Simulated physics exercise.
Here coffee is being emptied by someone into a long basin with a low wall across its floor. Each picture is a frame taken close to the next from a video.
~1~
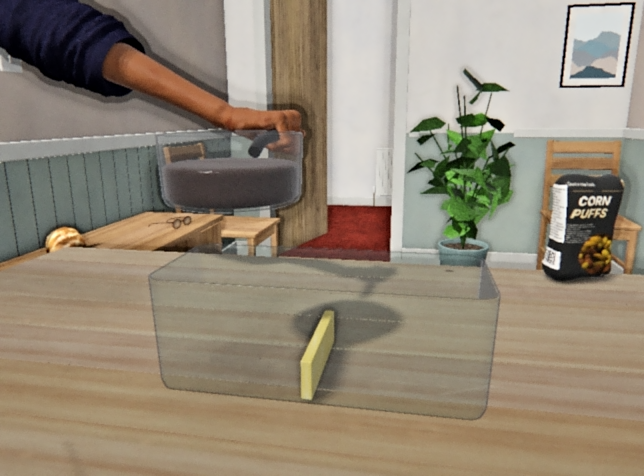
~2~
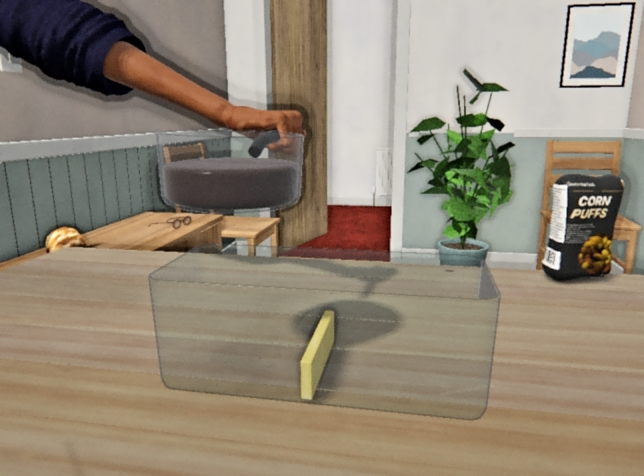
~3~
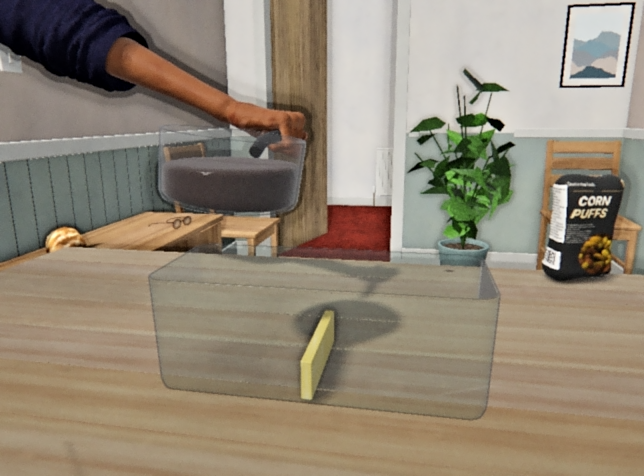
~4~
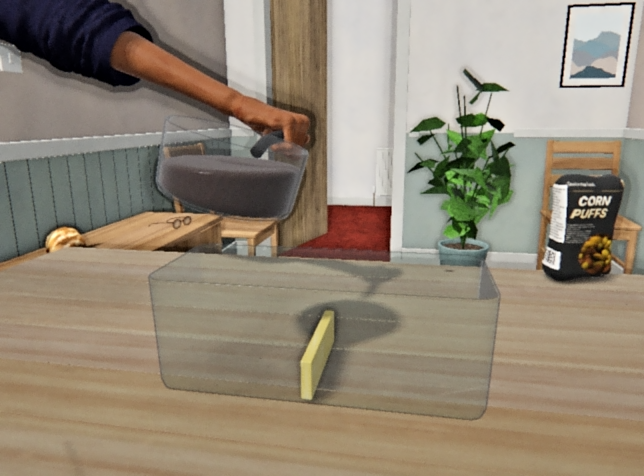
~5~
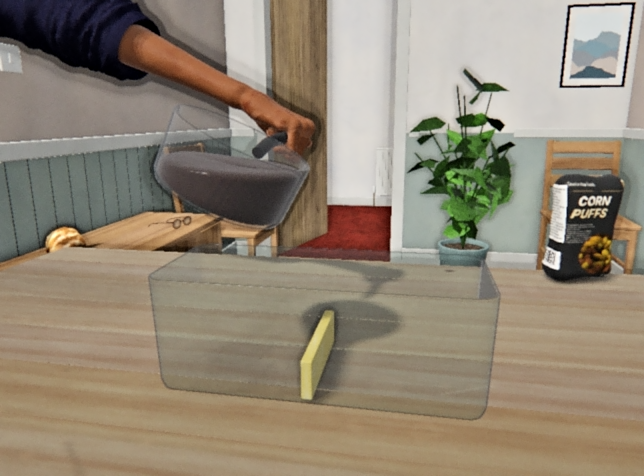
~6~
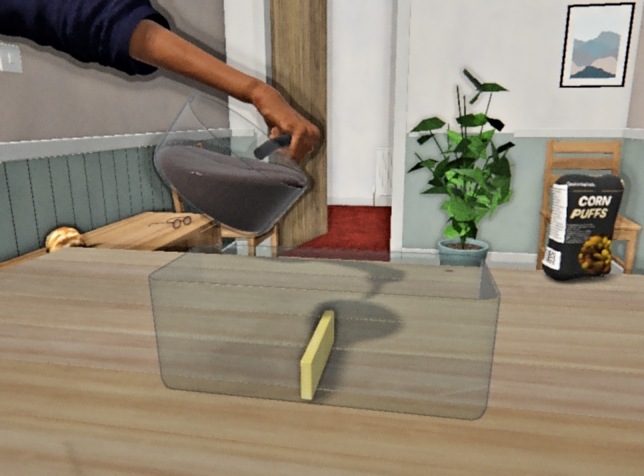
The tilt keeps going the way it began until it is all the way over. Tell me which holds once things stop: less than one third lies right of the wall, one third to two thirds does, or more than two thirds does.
One third to two thirds lies right of the wall.
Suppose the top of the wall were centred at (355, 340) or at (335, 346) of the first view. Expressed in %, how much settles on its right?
First try around 10 percent; second try around 35 percent.
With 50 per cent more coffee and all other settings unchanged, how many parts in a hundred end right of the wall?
It should come out close to 50 per cent.
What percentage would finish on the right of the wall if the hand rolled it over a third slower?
Estimate: Around 55 %.
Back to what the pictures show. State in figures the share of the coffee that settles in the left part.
Roughly 50 %.
A moment on, the saucepan is tipped right over and 13 per cent is still to pour, 25 is left of the wall and 33 right of it.
Next, the saucepan is tipped right over and 2 per cent is still to pour, 47 is left of the wall and 48 right of it.
Then the saucepan is tipped right over and 0 per cent is still to pour, 50 is left of the wall and 46 right of it.
Later the saucepan is tipped right over and 0 per cent is still to pour, 51 is left of the wall and 47 right of it.
In the end 51 per cent lies left of the wall, 47 right of it and 2 outside.
